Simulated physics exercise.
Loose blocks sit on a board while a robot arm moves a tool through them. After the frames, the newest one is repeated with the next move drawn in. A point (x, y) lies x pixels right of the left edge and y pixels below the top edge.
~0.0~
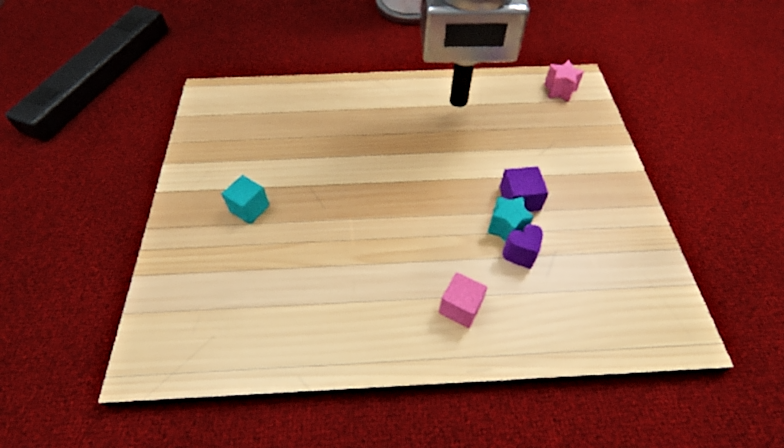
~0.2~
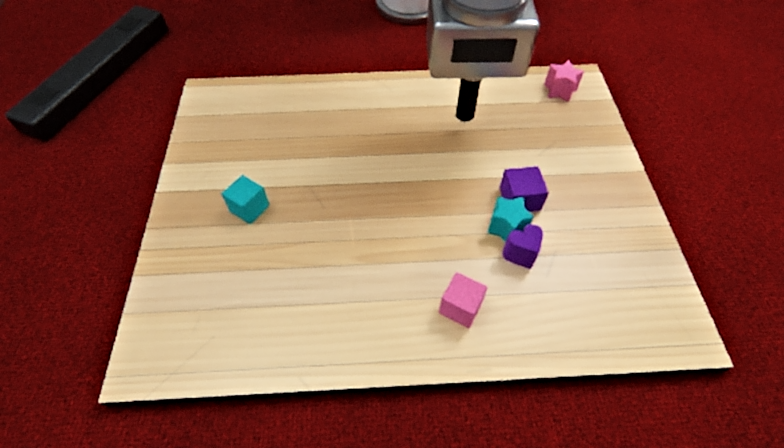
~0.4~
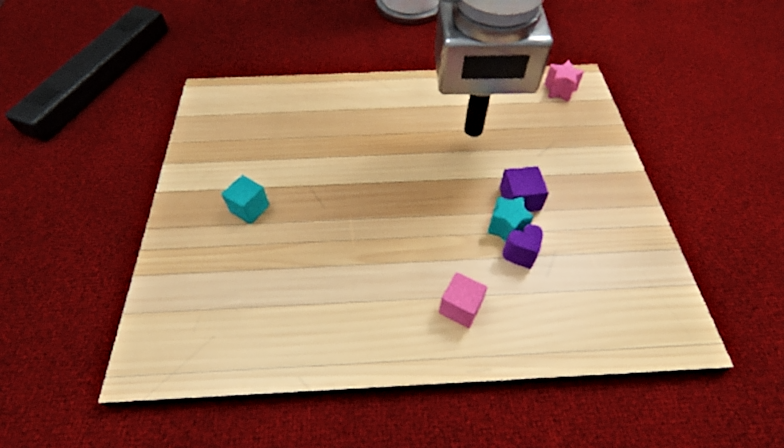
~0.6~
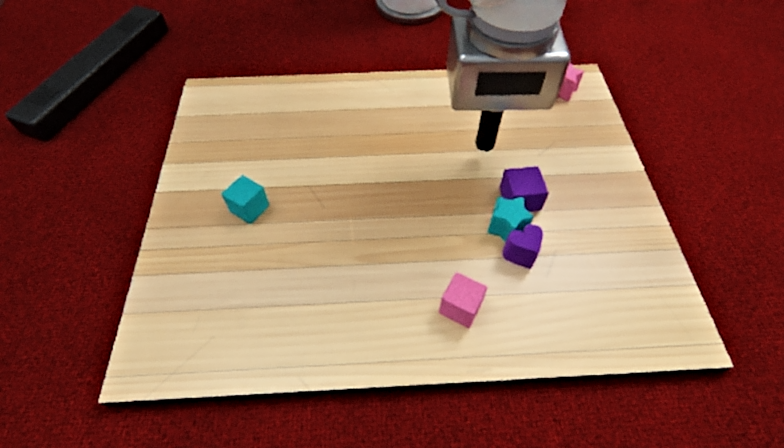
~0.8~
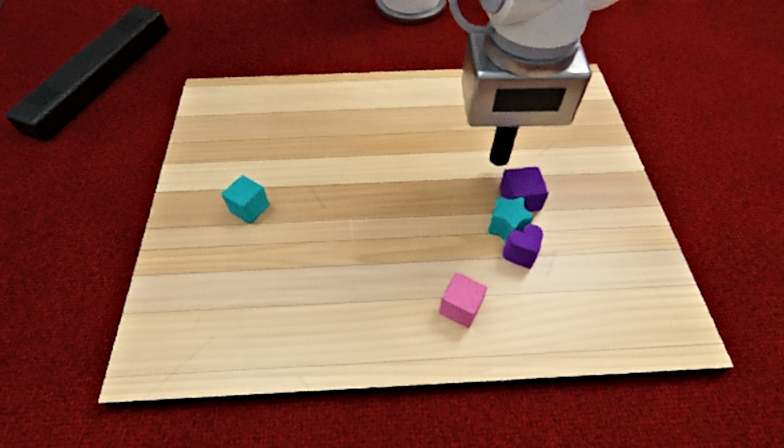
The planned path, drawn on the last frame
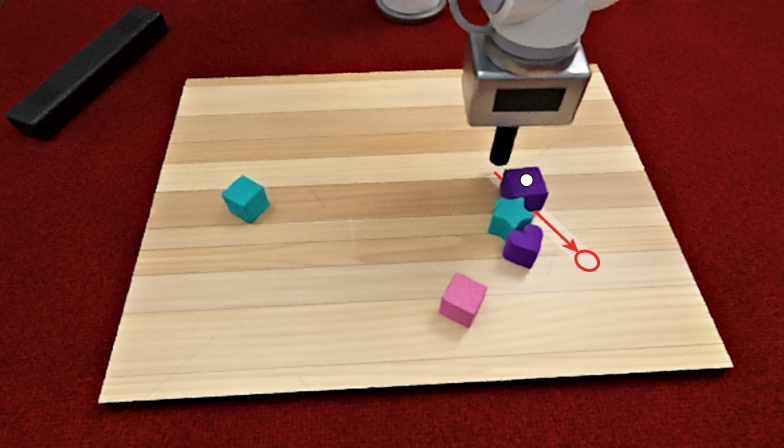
A robot arm with a grey boxy head and a short black tip reaches in from the top over a pale wooden board on red cloth, seen from above at an angle. A turquoise star sits between a purple square piece and a purple heart, with pink and turquoise cubes, a pink star and a black bar around. The tip glides slowly down and right towards the purple square piece, its head covering the pink star, while the blocks and camera stay still.
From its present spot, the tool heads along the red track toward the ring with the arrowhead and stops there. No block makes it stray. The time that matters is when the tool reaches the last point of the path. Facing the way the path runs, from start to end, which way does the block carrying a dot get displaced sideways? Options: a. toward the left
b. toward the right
The answer is a.
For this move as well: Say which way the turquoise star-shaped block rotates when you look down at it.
Looking down, it rotates clockwise.
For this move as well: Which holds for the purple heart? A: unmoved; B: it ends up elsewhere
I'll go with B - it ends up elsewhere.
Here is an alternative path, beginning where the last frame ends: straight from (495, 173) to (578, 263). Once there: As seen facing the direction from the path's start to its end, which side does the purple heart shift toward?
It is displaced to the right.
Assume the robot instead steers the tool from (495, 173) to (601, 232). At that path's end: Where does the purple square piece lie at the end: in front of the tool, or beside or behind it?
The tool moves past it.
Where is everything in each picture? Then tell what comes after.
In the first frame, tool's lower end at (459, 101); turquoise star-shaped block at (512, 210); purple square piece at (527, 180); purple heart at (528, 237).
In the second frame, tool at (465, 116); blocks still.
In the third frame, tool at (473, 130); blocks still.
In the fourth frame, tool at (485, 145); blocks still.
In the fifth frame, tool at (499, 159); turquoise star-shaped block at (512, 210); purple square piece at (527, 180); purple heart at (528, 237).
Drawn move, in a line from (495, 173) to (587, 261); the dot is on the purple square piece.
On the path given first. One third of the way, tool at (528, 187); turquoise star-shaped block at (527, 220), turned 55° clockwise; purple square piece at (554, 201), turned 15° anticlockwise; purple heart at (525, 250), turned 15° clockwise.
Two thirds of the way, tool at (560, 216); turquoise star-shaped block at (527, 220), turned 55° clockwise; purple square piece at (592, 226), turned 40° anticlockwise; purple heart at (525, 250), turned 15° clockwise.
At the end, tool at (595, 248); turquoise star-shaped block at (527, 220), turned 55° clockwise; purple square piece at (630, 245), turned 90° anticlockwise; purple heart at (525, 250), turned 15° clockwise.
